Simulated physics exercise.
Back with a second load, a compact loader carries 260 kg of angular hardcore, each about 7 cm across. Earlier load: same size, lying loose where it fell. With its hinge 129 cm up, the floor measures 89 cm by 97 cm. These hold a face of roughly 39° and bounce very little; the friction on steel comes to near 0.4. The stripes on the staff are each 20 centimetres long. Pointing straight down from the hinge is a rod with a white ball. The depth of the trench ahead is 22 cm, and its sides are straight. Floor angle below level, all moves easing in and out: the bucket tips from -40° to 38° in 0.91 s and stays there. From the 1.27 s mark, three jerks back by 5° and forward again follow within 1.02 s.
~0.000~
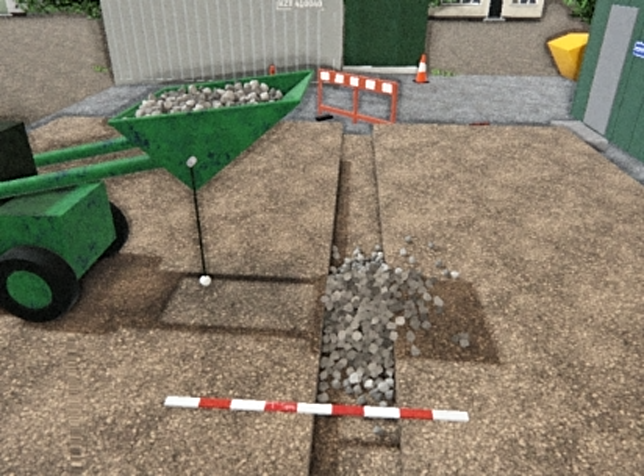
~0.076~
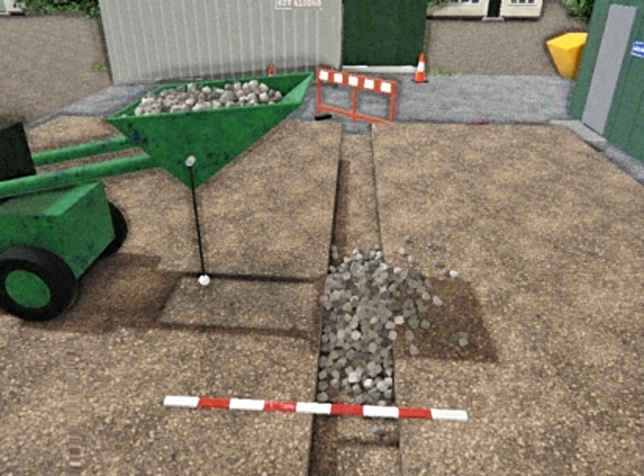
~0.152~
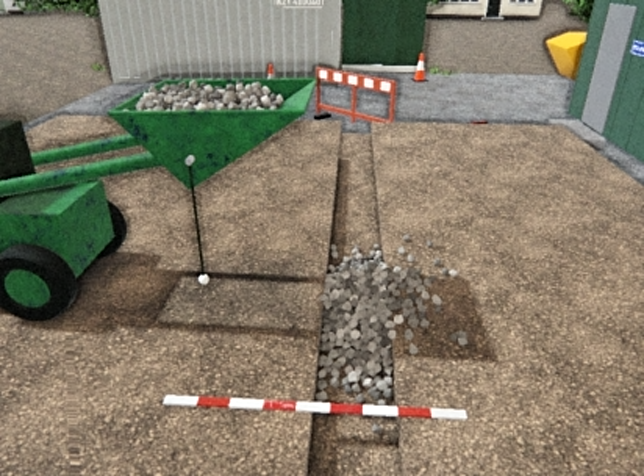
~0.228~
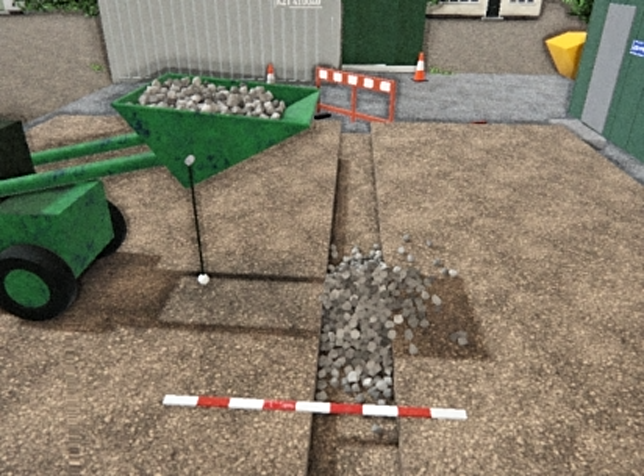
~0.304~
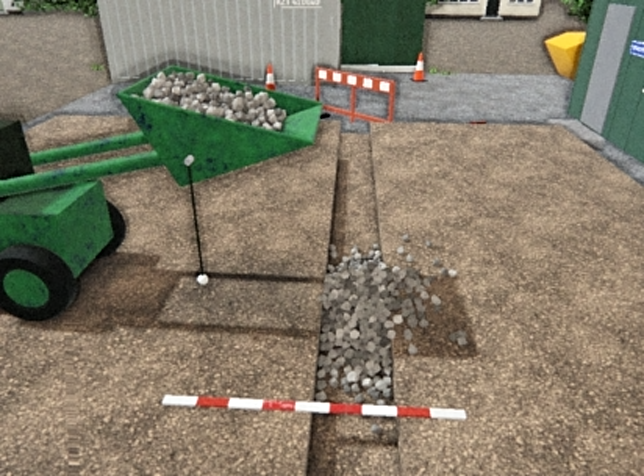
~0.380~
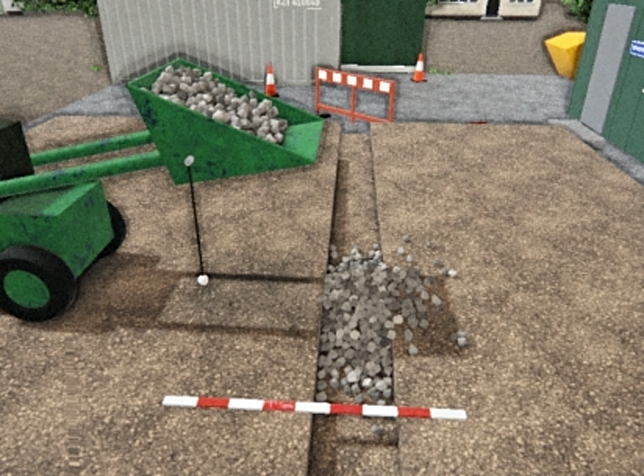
A green loader's raised bucket of stones tilts forward to the right above the bare ground.
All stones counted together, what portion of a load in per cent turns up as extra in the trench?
About 73 percent of a load.
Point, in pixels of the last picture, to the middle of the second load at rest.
The middle ends up near (347, 290).
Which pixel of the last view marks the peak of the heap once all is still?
Near (351, 273).
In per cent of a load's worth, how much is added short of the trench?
Roughly 15 in a hundred, I'd estimate.
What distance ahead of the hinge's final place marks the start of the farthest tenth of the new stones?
About 130 centimetres ahead of it.
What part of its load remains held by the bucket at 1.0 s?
About 85 per cent.
After 0.7 s the floor is at 26°; in per cent of one load, 100 in the bucket, 91 in the trench, 9 past the trench; the foremost stones are at (446, 289).
After 1.0 s the floor is at 38°; in per cent of one load, 87 in the bucket, 13 short of the trench, 92 in the trench, 9 past the trench; the foremost stones are at (446, 289).
After 2.7 s the floor is at 38°; in per cent of one load, 0 in the bucket, 15 short of the trench, 165 in the trench, 21 past the trench; the foremost stones are at (475, 303).
After 5.2 s the floor is at 38°; in per cent of one load, 0 in the bucket, 15 short of the trench, 165 in the trench, 21 past the trench; the foremost stones are at (475, 303). Net gain in the trench, 73.
